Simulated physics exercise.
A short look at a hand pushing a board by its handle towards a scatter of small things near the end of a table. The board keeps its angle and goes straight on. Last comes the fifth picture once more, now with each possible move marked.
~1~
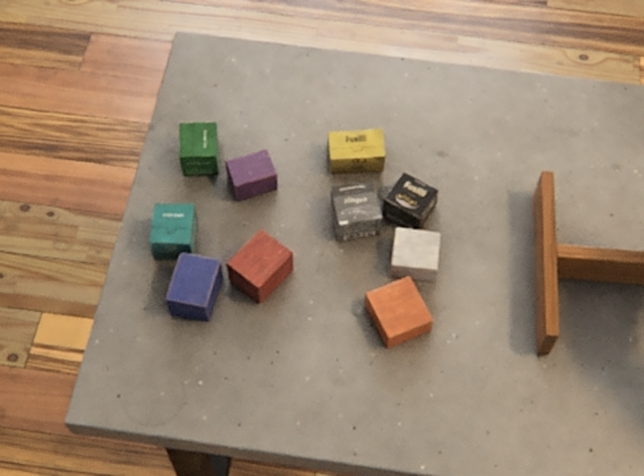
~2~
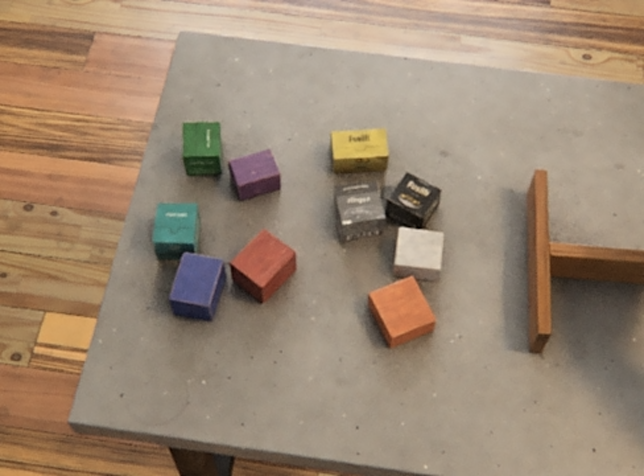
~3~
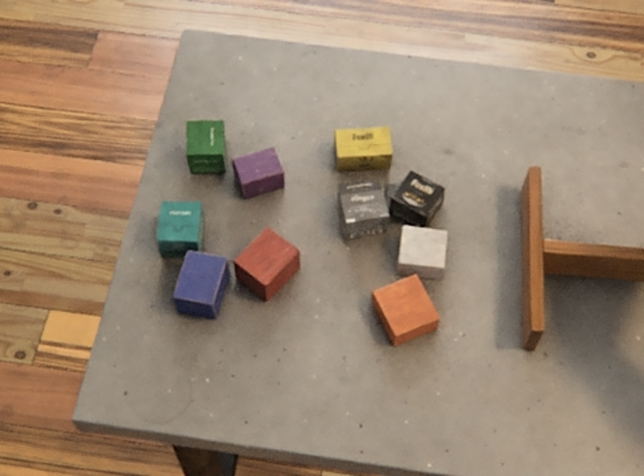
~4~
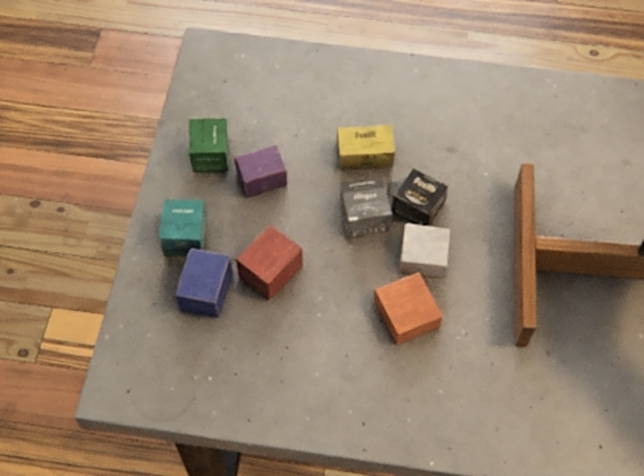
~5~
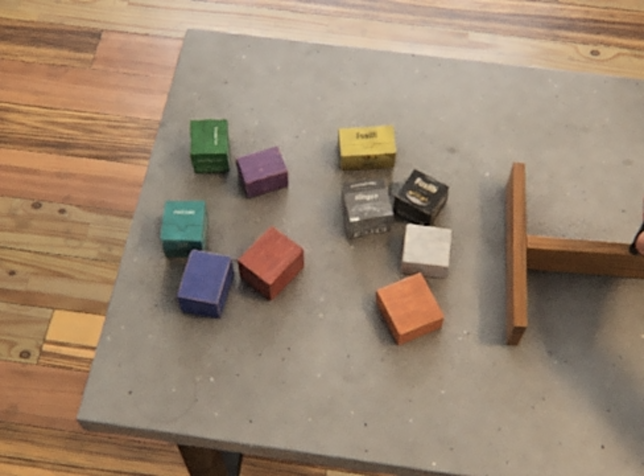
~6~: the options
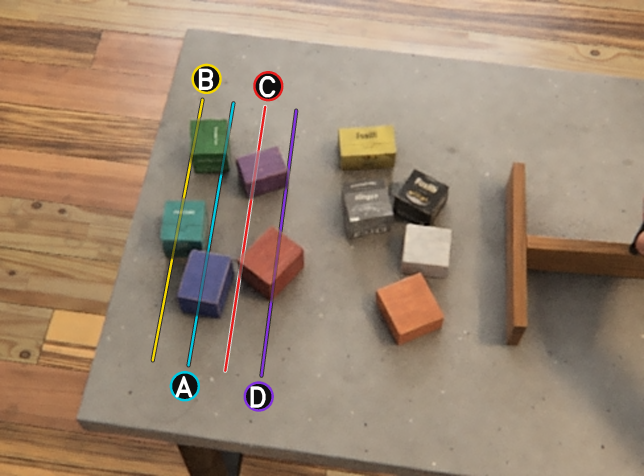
A wooden board with a handle slid slowly a short way left across a grey table, a dark shape appearing at its handle late on, while the scattered colourful little boxes and blocks stayed put.
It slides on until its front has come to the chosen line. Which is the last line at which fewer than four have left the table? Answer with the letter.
It should halt at A.
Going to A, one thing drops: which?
It is the turquoise packet.
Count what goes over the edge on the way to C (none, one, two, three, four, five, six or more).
The count is none.
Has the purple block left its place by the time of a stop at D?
Yes.
On the marked copy, A at (213, 224); B at (180, 220); C at (247, 228); D at (280, 233).
Following A. Soon after the start, board (408, 226); orange block (370, 292); grey box (335, 209).
Later, board (299, 212); green packet (201, 142); turquoise packet (181, 228).
In the end, board (214, 202); turquoise packet over the edge; green packet (161, 110); one fallen.
As for the rest, B drops four; C is within the limit but short; D is within the limit but short.
